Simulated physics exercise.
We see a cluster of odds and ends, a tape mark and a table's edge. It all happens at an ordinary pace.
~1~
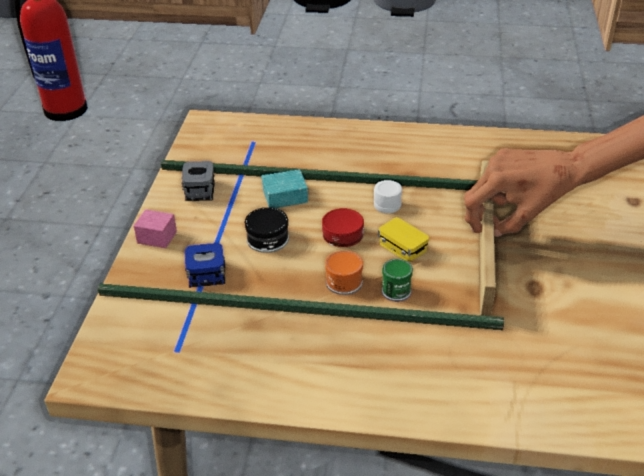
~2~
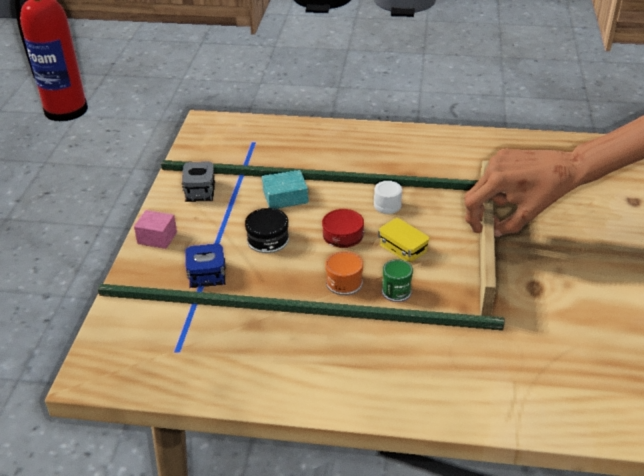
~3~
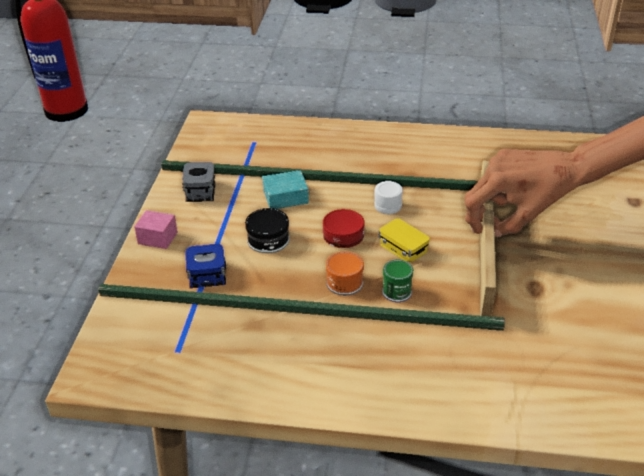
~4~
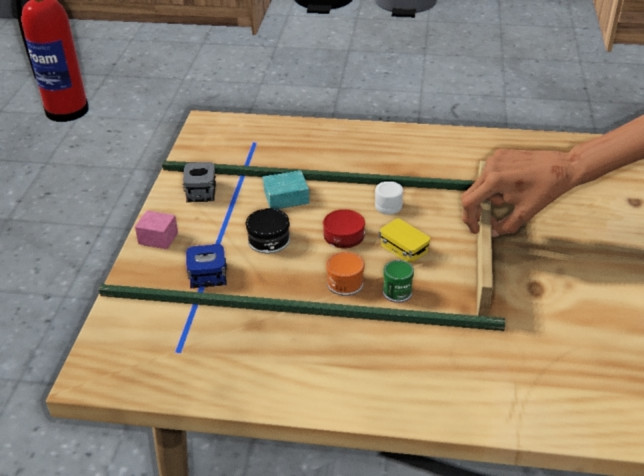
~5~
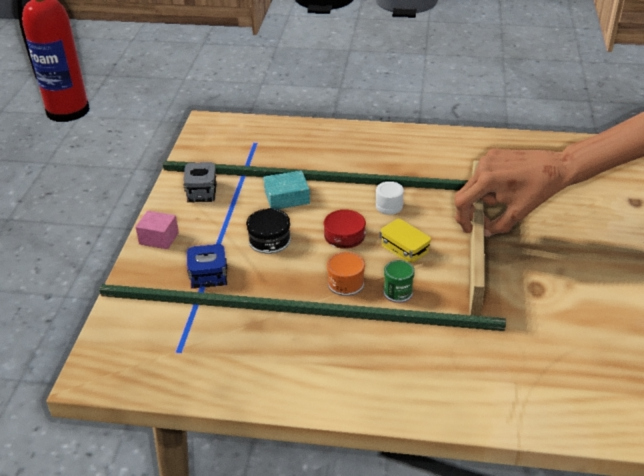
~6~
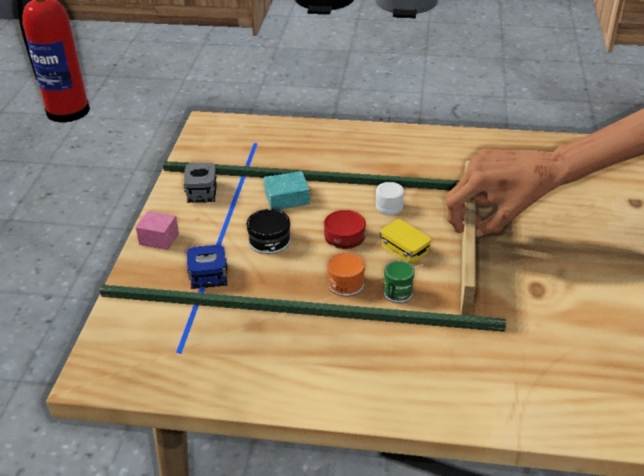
At the start, a hand grips an upright wooden board at the right of a table, while small colourful blocks and tubs sit between two green rails, near a blue line. The board stays nearly still at first, then the hand slides it slightly left, while the objects remain in place.
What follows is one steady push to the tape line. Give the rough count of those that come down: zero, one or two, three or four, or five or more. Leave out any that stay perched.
In the end the number that fall off is zero.
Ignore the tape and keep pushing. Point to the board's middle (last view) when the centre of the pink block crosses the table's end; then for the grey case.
About (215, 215), and (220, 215) for the other.
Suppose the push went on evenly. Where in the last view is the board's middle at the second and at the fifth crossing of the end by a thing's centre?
At (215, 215) for the second, at (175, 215) for the fifth.
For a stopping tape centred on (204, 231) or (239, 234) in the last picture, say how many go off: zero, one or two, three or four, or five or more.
One after another: Either one or two; none at all.
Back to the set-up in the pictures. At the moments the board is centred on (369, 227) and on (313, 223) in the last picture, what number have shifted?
By then 5, and 7.
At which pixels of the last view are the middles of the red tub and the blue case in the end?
The red tub at (206, 206), the blue case at (145, 271).
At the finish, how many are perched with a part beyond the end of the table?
The number is 2.
Soon after, none off yet; pink block at rest near (158, 230); grey case at rest near (201, 183); blue case at rest near (207, 267).
After that, none off yet; pink block at rest near (158, 230); grey case displaced a little near (187, 181); blue case displaced about its own width near (174, 270).
In the end, the number that fall off is zero.
